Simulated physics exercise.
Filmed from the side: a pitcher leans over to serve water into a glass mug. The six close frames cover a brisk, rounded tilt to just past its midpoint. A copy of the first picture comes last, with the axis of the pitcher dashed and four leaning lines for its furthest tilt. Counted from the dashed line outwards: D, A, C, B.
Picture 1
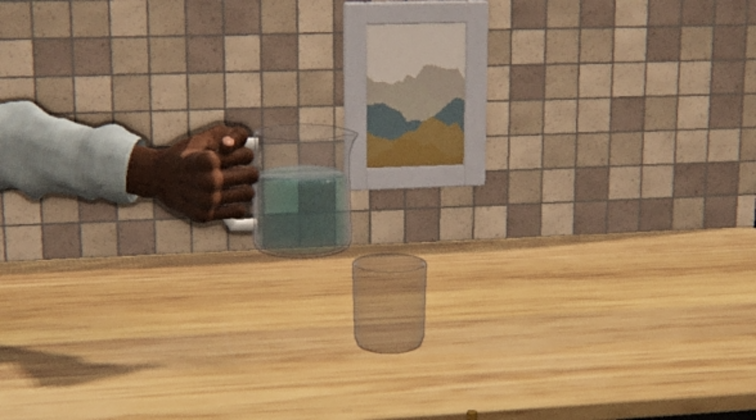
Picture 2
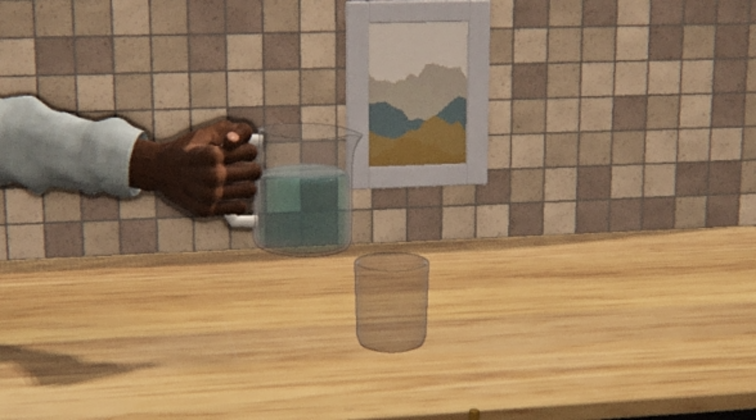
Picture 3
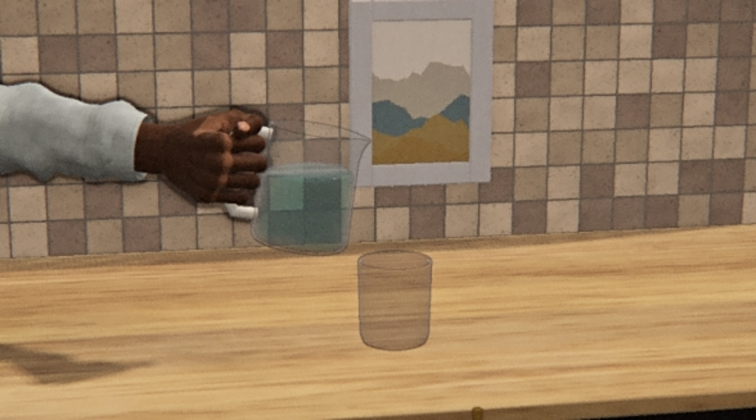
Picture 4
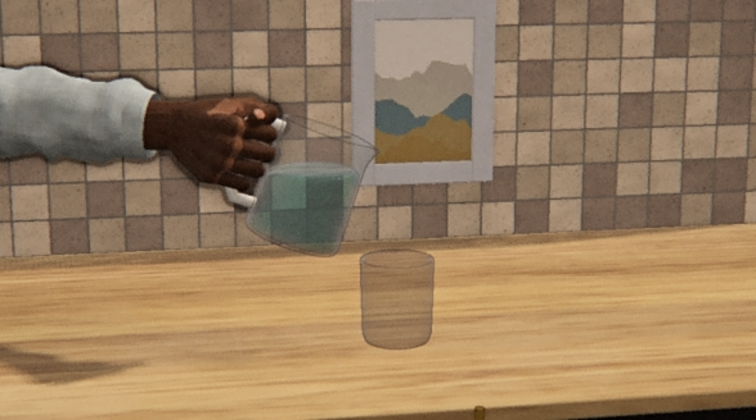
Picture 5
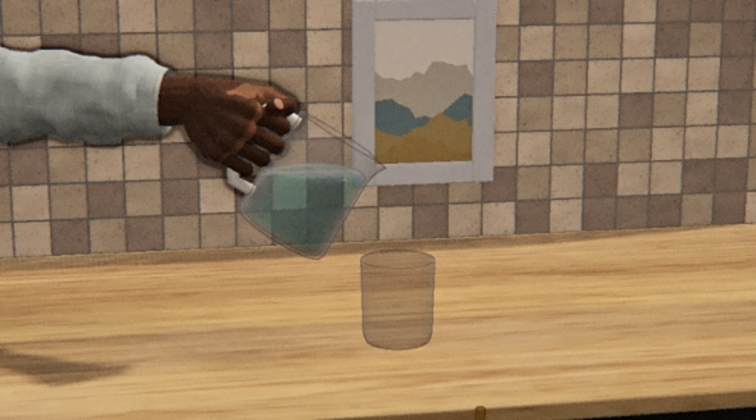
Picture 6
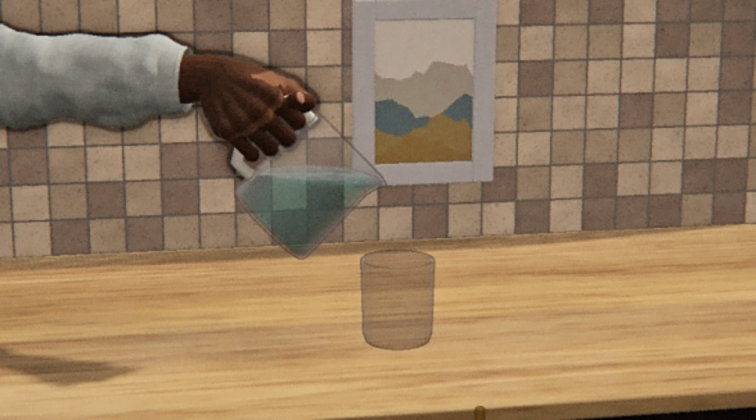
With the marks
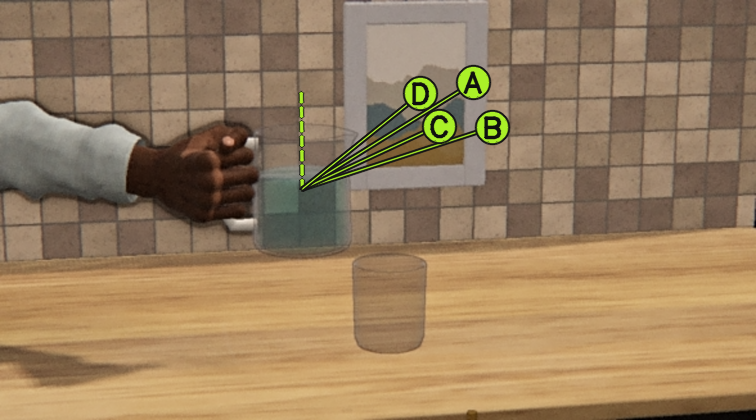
A hand on the left held a clear pitcher of blue-green water above a wooden counter, then gradually tilted it rightward near an empty glass, the water shifting toward the lip while the glass stayed empty.
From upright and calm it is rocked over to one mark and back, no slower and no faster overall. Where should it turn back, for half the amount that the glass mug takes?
C works best here.
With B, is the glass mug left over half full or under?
Over.
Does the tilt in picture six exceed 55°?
No.
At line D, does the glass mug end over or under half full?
Under half.
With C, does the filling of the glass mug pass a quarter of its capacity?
Yes.
On the marked copy, A at (459, 91); B at (476, 132); C at (423, 132); D at (407, 104).
With A, the glass mug ends with about 31 % of what it can hold.
With B, the glass mug ends with about 71 % of what it can hold; 6 % of the water is spilt.
With C, the glass mug ends with about 49 % of what it can hold; 5 % of the water is spilt.
With D, the glass mug ends with about 16 % of what it can hold.
